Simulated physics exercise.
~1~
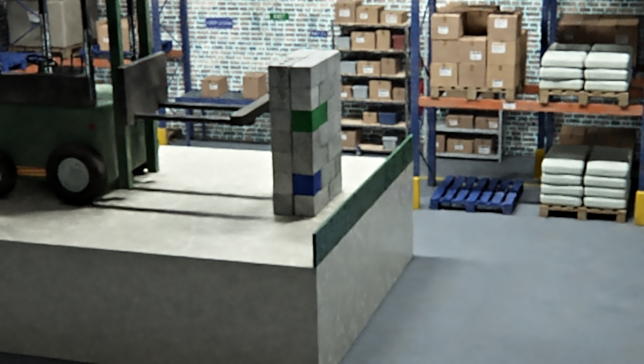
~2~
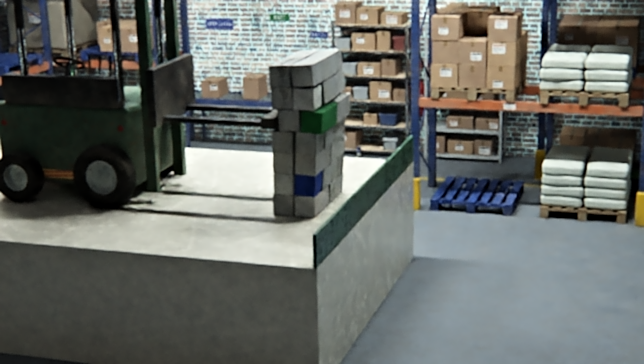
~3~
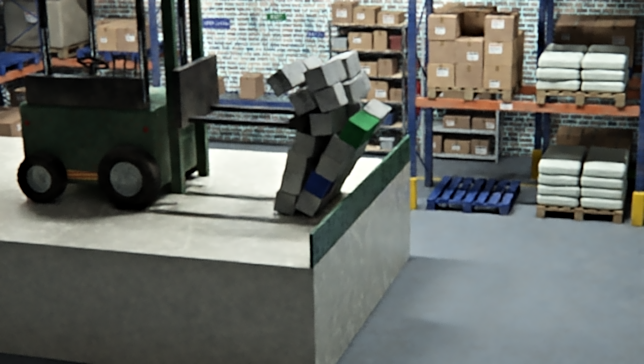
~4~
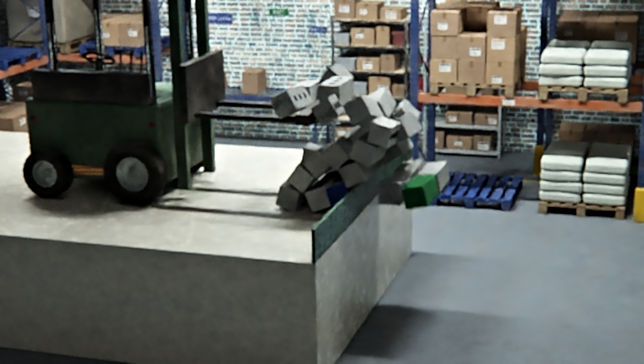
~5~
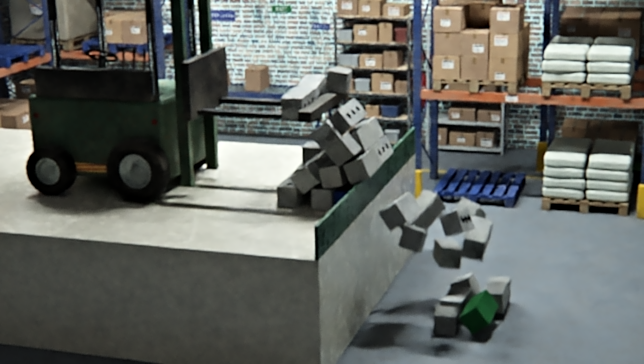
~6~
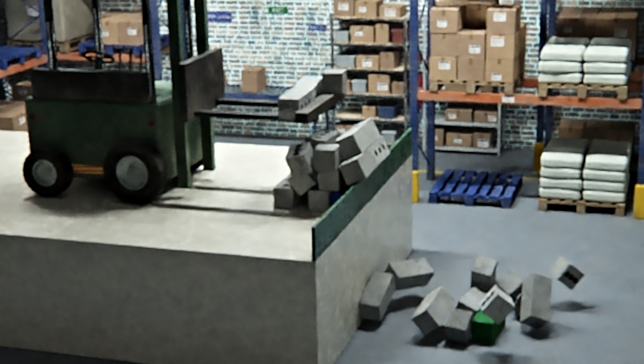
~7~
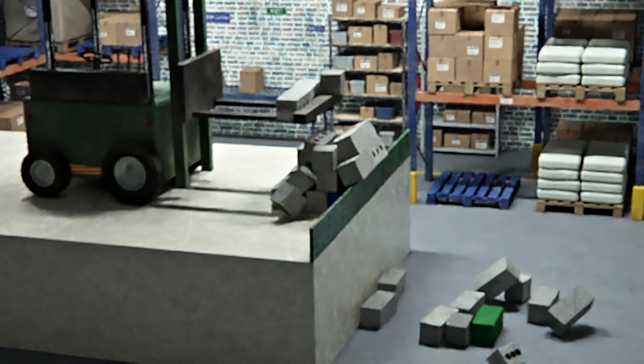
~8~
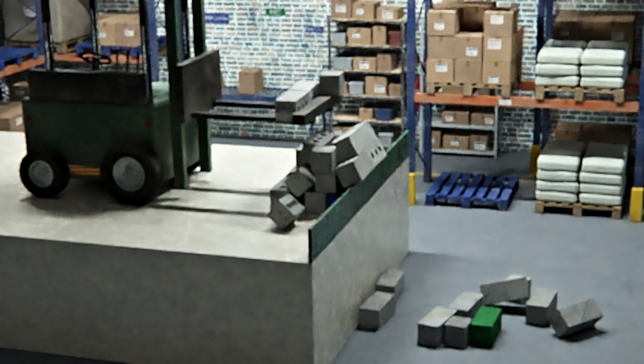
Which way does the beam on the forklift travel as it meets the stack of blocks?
The beam moves to the right, pushing into the stack.
In the video, a forklift on a raised platform pushes a beam rightward into a stack of gray blocks, which leans and collapses toward the low edge board. Several blocks, including a green one, tumble to the warehouse floor, while the rest remain heaped against the board.
